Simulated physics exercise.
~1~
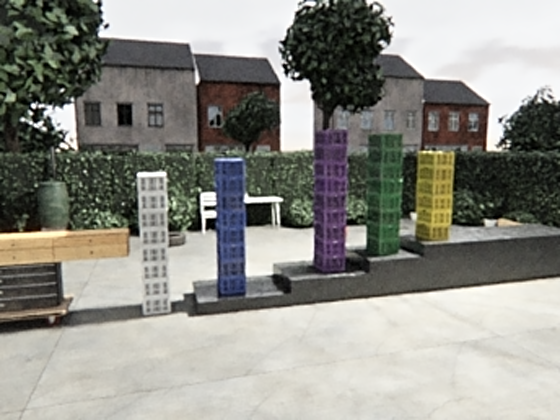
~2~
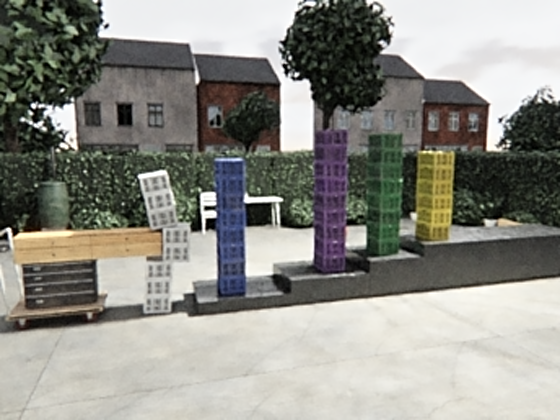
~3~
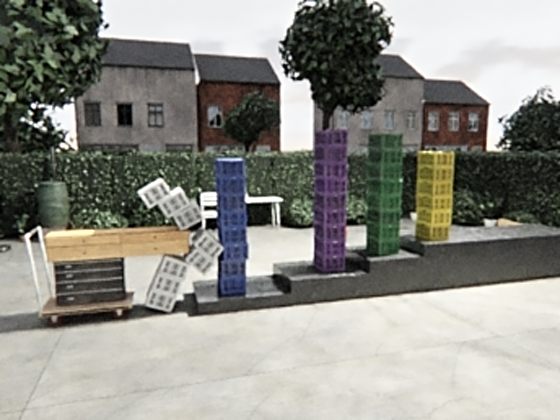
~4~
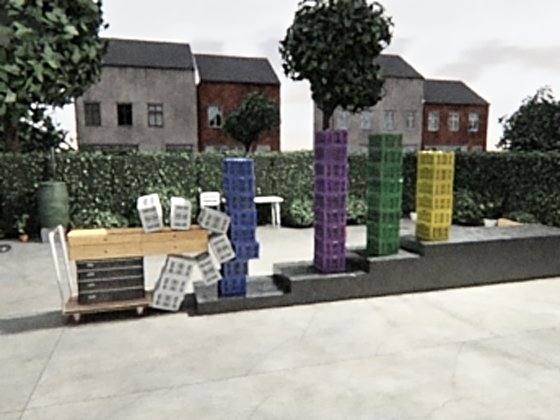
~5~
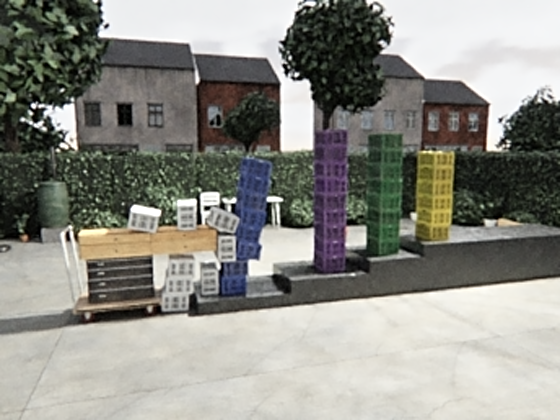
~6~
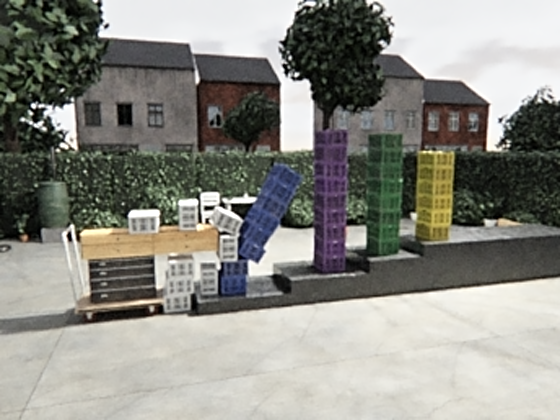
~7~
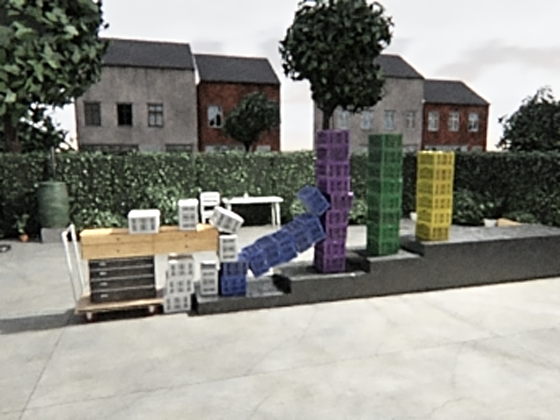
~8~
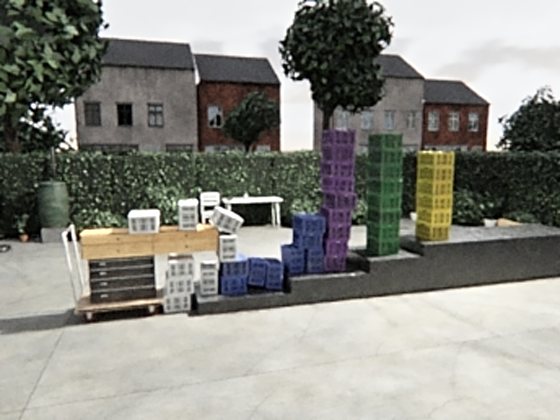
Trolley rolling right into a white crate stack, which collapses and topples the blue one against the purple, leaving three columns standing.
